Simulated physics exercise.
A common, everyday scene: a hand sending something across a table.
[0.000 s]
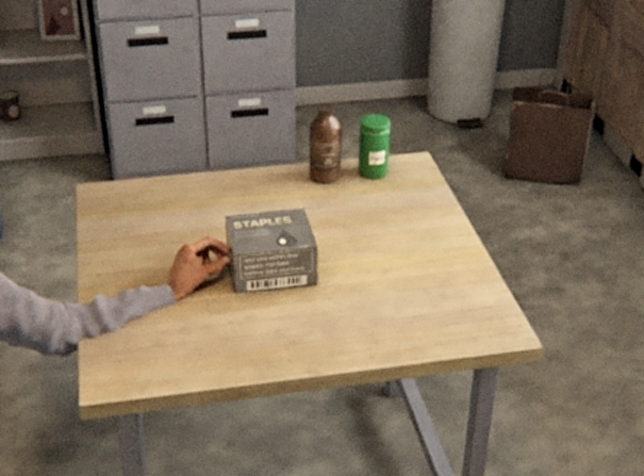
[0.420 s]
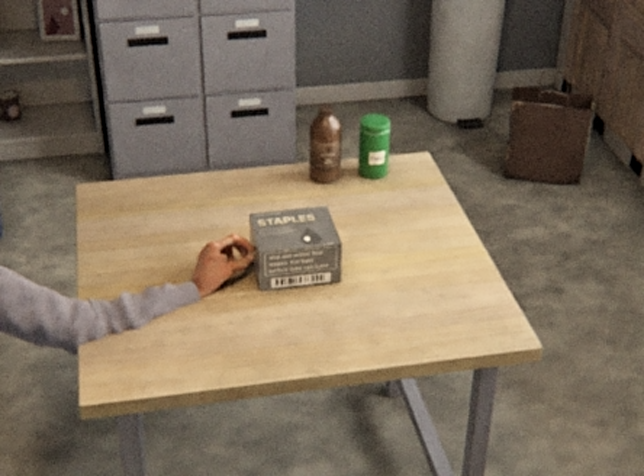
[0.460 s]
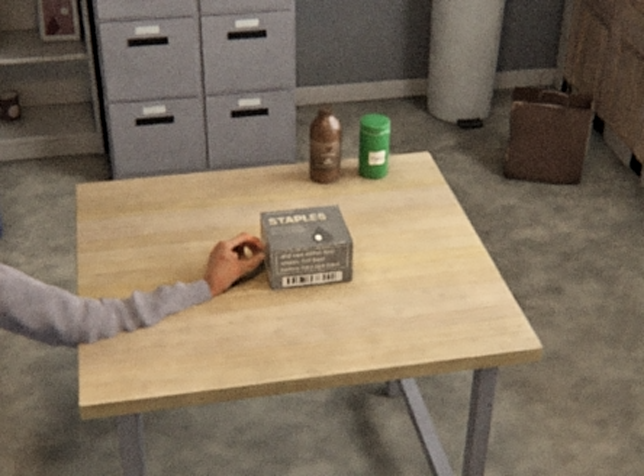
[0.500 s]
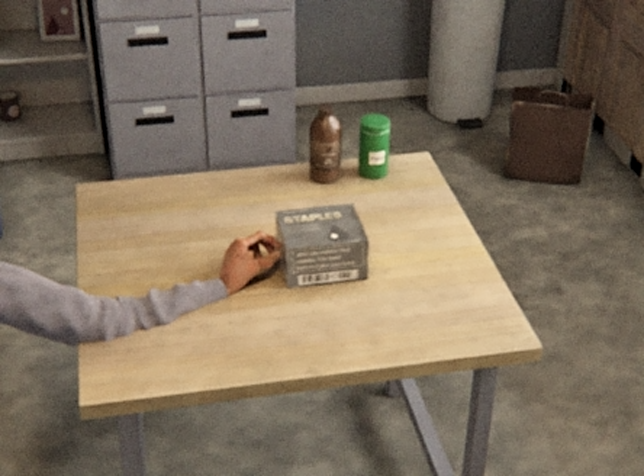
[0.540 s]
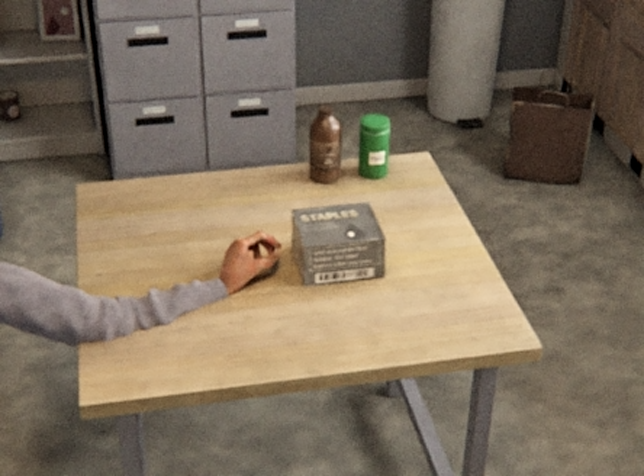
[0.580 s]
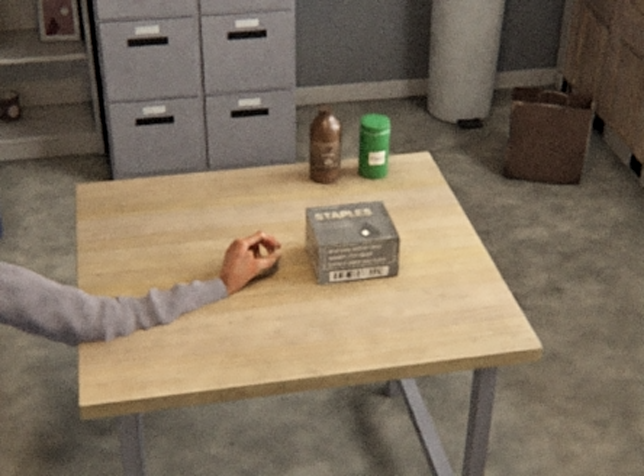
A hand pushes a grey box rightward across a table, then stays still as the box slides farther.
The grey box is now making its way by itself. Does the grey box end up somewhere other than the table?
No: It does not part from the table.
By 0.68 s, grey box moved about its own width near (377, 239).
By 0.78 s, grey box moved about its own width near (388, 238).
When it is over (1.3 s), moved from the start, grey box. End places, in pixels of the last picture, grey box near (389, 238).
